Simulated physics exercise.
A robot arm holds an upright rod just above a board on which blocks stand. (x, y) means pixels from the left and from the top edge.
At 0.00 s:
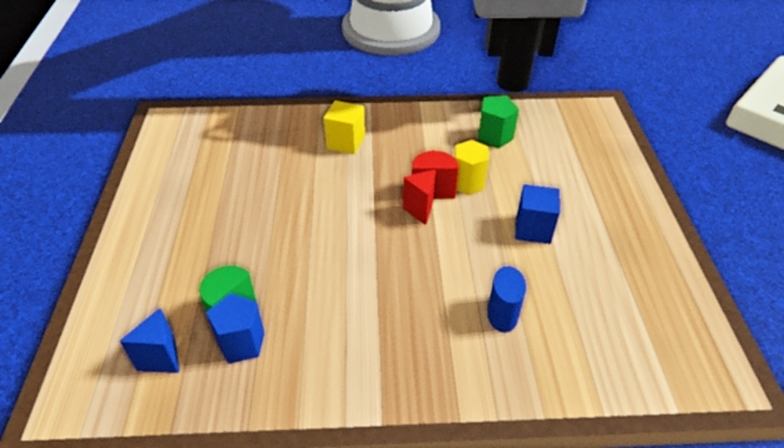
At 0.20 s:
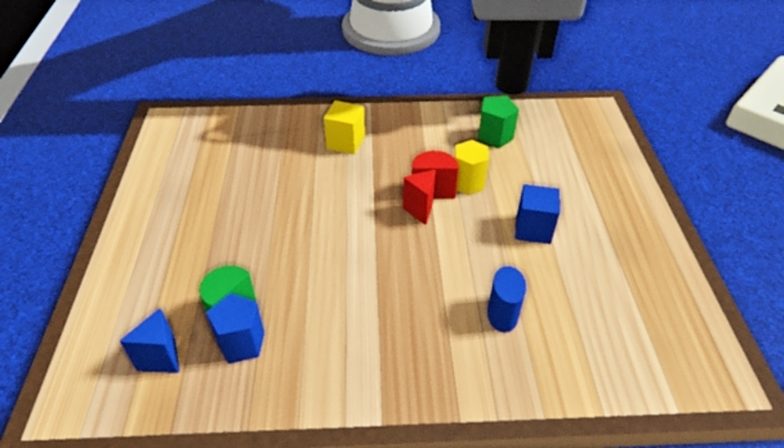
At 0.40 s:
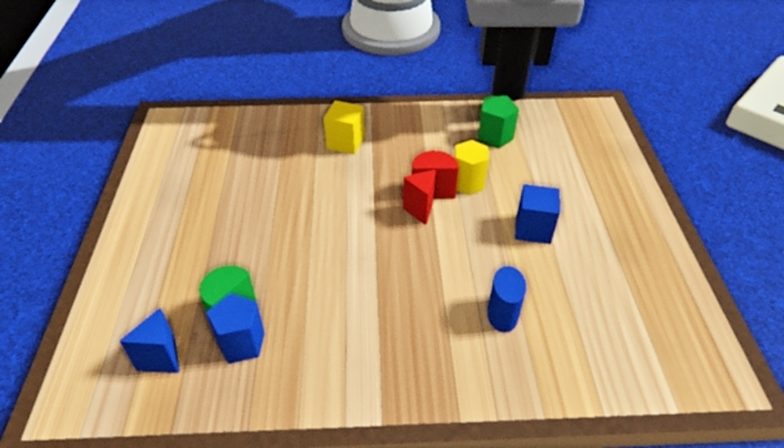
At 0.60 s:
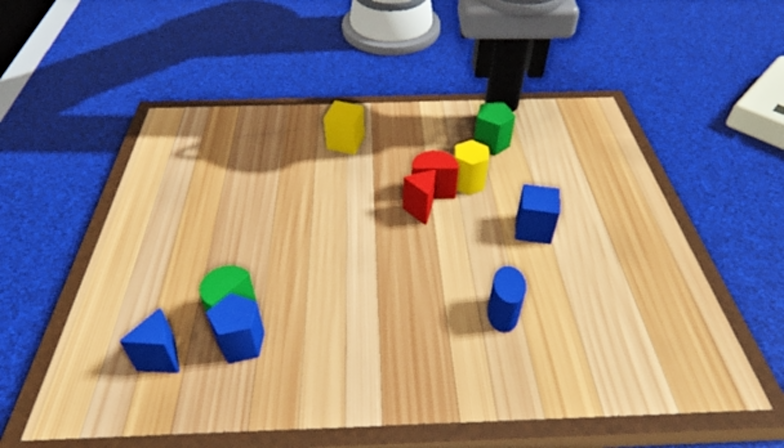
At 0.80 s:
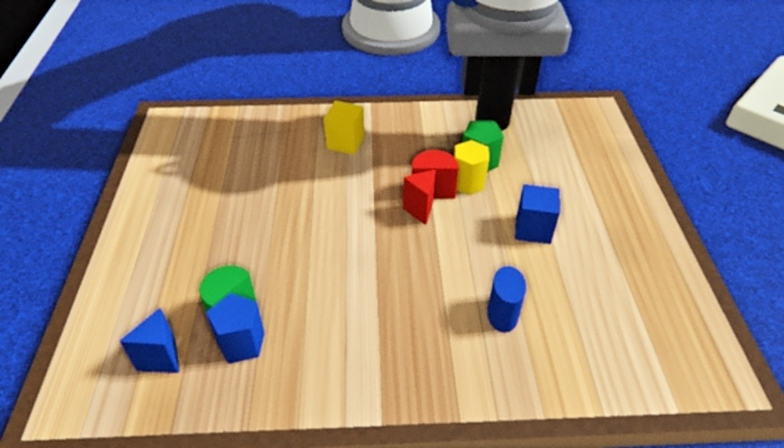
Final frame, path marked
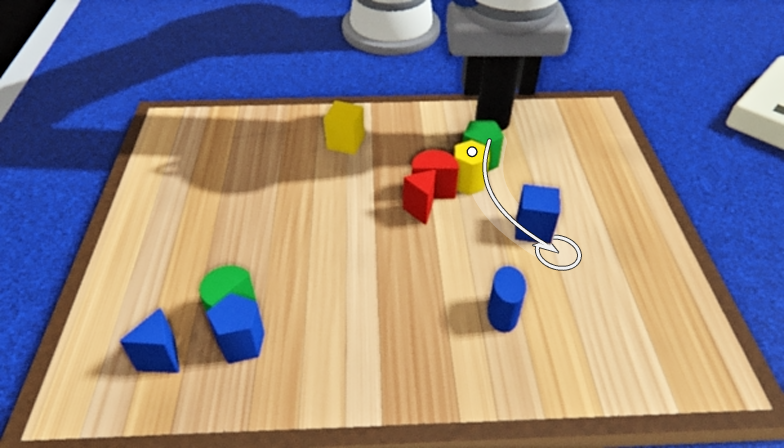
In the video, a robot arm with a dark rod moves toward the viewer and slightly left over a wooden board of colored blocks, pushing the green block a short way toward the yellow six-sided block while the others stay still.
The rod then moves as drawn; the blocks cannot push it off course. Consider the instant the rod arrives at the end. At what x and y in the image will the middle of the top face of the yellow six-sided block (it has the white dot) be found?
It is going to be at (442, 203).
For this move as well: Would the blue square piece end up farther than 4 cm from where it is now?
Short answer: Yes.
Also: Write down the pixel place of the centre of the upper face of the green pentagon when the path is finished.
The centre of its top face lies at (483, 200).
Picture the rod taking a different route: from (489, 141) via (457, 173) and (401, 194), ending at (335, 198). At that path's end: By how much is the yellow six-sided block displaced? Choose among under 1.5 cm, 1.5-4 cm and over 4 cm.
Over 4 cm.
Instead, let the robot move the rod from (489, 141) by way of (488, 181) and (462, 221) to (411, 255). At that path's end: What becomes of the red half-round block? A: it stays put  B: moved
It's B.
Drawn move, from (489, 141) by way of (486, 177) and (508, 217) to (558, 252); the dot is on the yellow six-sided block.
The first path, step by step. One third of the way, rod (489, 158); red half-round block (429, 164), turned 30° clockwise; yellow six-sided block (459, 190); green pentagon (477, 169).
Two thirds of the way, rod (513, 198); red half-round block (429, 164), turned 30° clockwise; yellow six-sided block (442, 203), turned 50° clockwise; green pentagon (483, 200), turned 65° clockwise; blue square piece (554, 208).
At the end, rod (564, 234); red half-round block (429, 164), turned 30° clockwise; yellow six-sided block (442, 203), turned 50° clockwise; green pentagon (483, 200), turned 65° clockwise; blue square piece (607, 248).
